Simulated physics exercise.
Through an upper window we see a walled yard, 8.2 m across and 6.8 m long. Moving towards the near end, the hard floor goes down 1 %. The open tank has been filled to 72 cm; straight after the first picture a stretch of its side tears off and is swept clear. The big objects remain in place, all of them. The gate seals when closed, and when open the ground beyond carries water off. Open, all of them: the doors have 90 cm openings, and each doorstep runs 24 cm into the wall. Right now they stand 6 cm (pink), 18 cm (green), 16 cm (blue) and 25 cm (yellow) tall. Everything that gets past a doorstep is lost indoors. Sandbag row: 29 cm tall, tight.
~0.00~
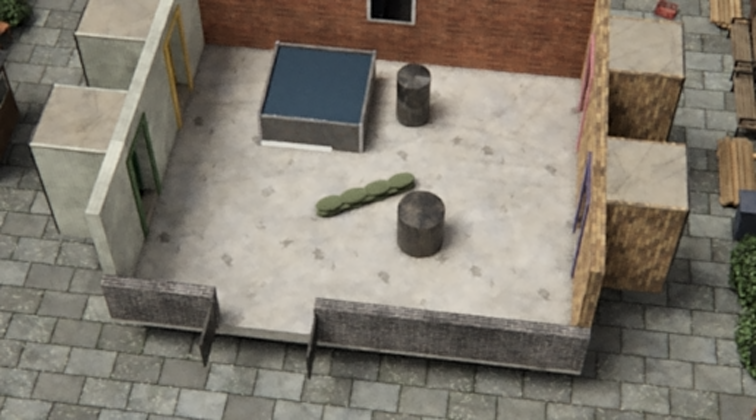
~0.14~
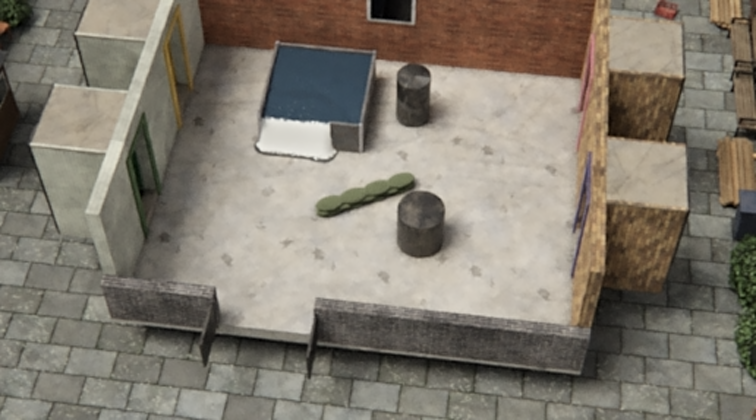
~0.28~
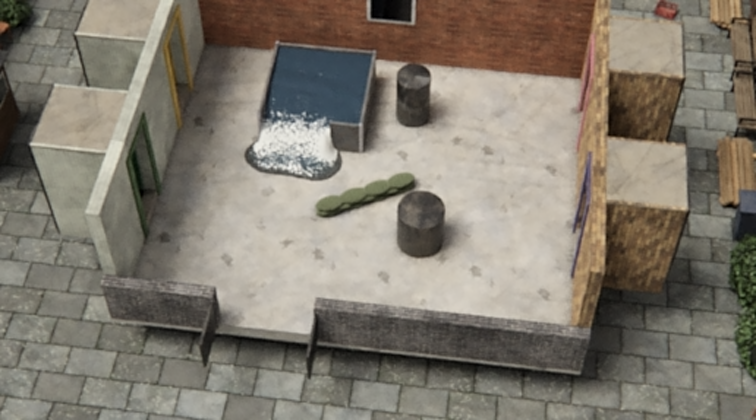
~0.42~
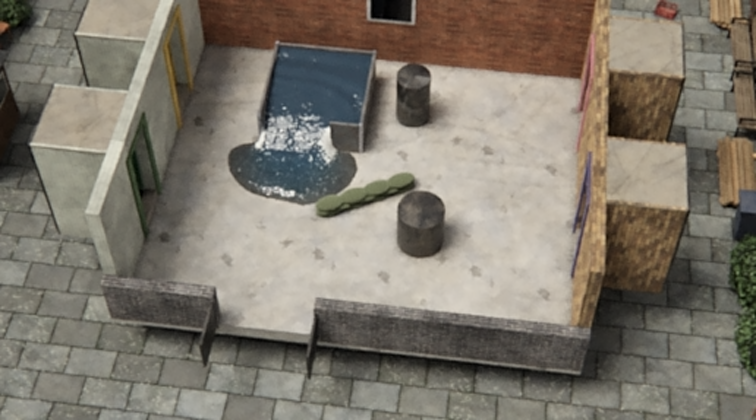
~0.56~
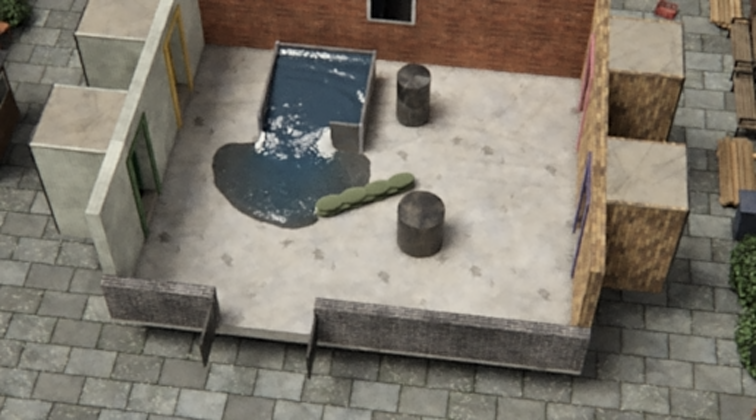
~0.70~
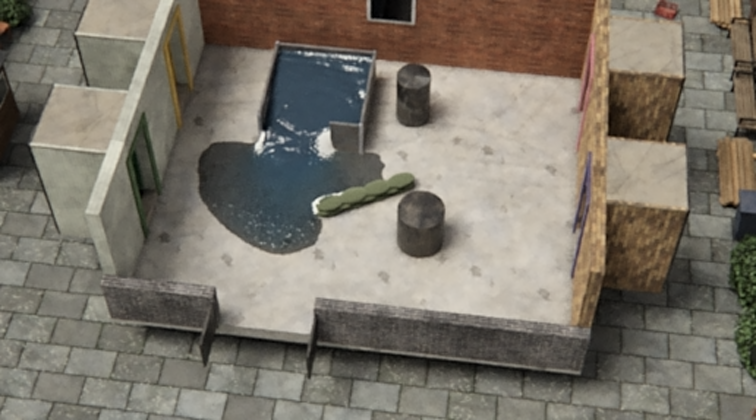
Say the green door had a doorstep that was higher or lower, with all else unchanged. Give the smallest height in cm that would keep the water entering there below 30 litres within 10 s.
Roughly 11.5 cm.
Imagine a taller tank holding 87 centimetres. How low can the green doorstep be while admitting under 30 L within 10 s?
In that case, roughly 14.5 cm.
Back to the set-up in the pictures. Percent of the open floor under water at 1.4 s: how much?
Close to 25 per cent of it is wet.
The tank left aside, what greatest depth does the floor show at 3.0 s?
Max depth: About 35 cm.
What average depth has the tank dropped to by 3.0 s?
The mean depth is about 24 cm.
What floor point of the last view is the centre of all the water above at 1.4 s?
Centre of the water: Approx. (302, 146) px.
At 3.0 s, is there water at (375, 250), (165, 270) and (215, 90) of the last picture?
First bone-dry, second wet through, third bone-dry.
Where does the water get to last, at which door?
Blue.
After 1.4 s water covers 25 % of the floor, deepest (36 cm) near (288, 152); 3 cm at the green door, 0 litres in over its 18 cm doorstep.
After 3.0 s water covers 40 % of the floor, deepest (35 cm) near (135, 303); 13 cm at the green door, 1 litre in over its 18 cm doorstep.
After 10.0 s water covers 70 % of the floor, deepest (10 cm) near (155, 305); 7 cm at the green door, 1 litre in over its 18 cm doorstep.
At the green door as built, the water arrived by 1.4 s and peaked near 20 cm at 2.0 s.
With a doorstep of 10.5 cm, 45 litres would have come in within the 10 s; with 14 cm, 12 litres. So under 30 litres takes about 11.5 cm.
